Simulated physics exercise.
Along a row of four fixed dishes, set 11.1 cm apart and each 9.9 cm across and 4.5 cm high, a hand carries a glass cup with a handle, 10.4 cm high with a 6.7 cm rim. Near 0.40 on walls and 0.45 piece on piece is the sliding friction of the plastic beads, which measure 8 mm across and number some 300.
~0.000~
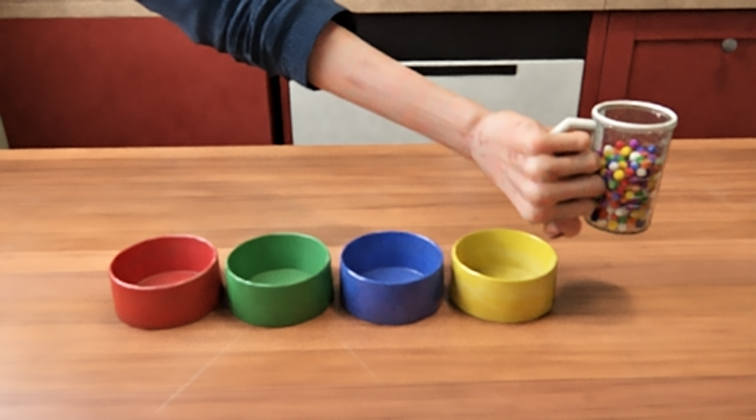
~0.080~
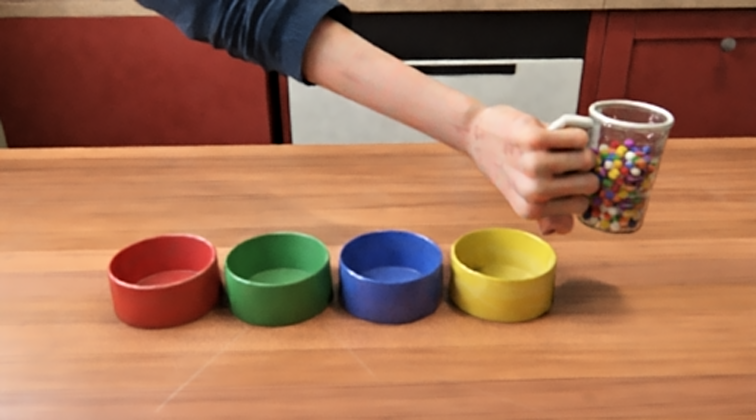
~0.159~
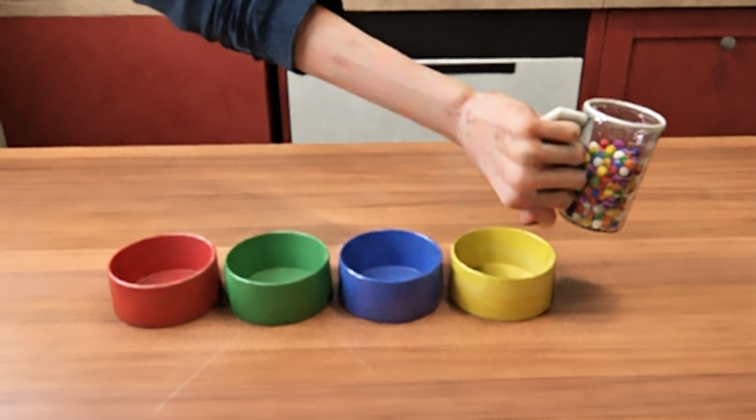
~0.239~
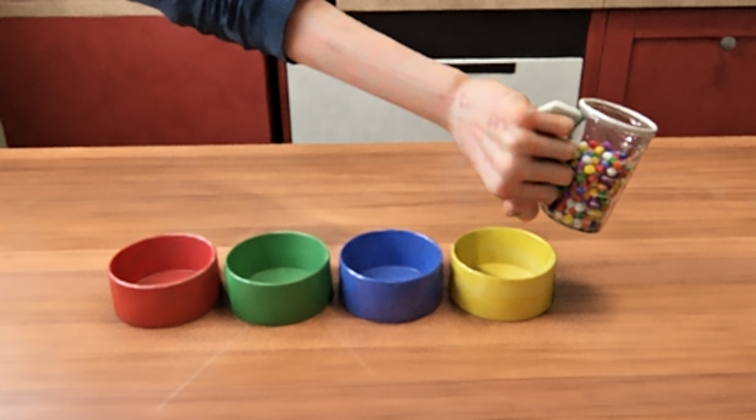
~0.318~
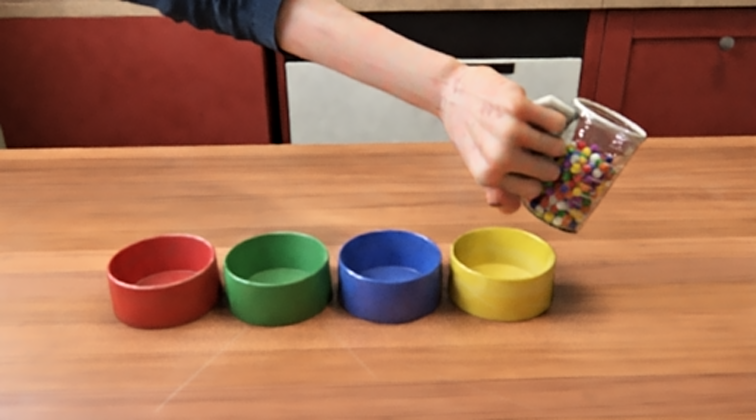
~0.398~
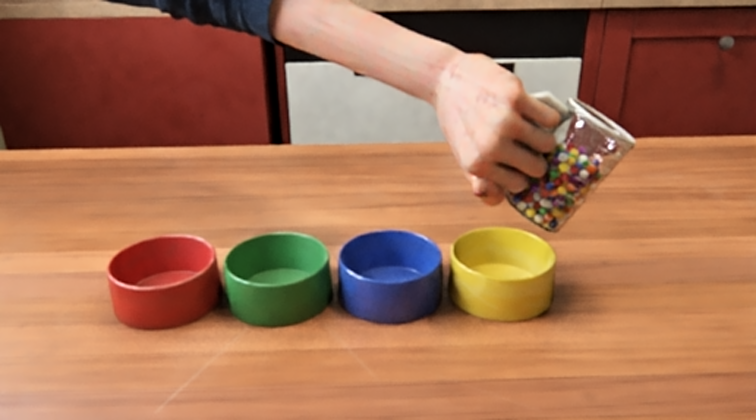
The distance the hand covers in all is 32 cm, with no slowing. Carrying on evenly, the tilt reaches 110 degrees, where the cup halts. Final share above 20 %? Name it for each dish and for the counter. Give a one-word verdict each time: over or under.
One by one: Red: One in five or fewer, blue: More than one in five, green: One in five or fewer, yellow: More than one in five, counter: One in five or fewer.
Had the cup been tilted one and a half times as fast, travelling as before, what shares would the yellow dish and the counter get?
Then yellow ends at 90 and the counter at 10.
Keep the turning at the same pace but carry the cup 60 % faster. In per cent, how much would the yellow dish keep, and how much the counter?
Yellow 0; counter 0.
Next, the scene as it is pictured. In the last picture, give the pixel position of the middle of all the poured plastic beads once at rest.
Somewhere near (449, 282) in the last picture.
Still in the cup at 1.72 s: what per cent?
My estimate is about 20 per cent.
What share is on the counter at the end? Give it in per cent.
About 10 percent.
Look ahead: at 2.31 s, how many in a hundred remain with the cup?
Somewhere near 0 per cent.
After 1.19 s, tilt 105 degrees; cup holds 95 %, yellow 5 %.
After 1.72 s, tilt 110 degrees; cup holds 20 %, blue 25 %, yellow 45 %.
Then, at 2.31 s, tilt 110 degrees; cup holds 0 %, blue 45 %, yellow 45 %.
In the end, at 2.6 s, red 0 %, blue 45 %, green 0 %, yellow 45 %, counter 10 %.
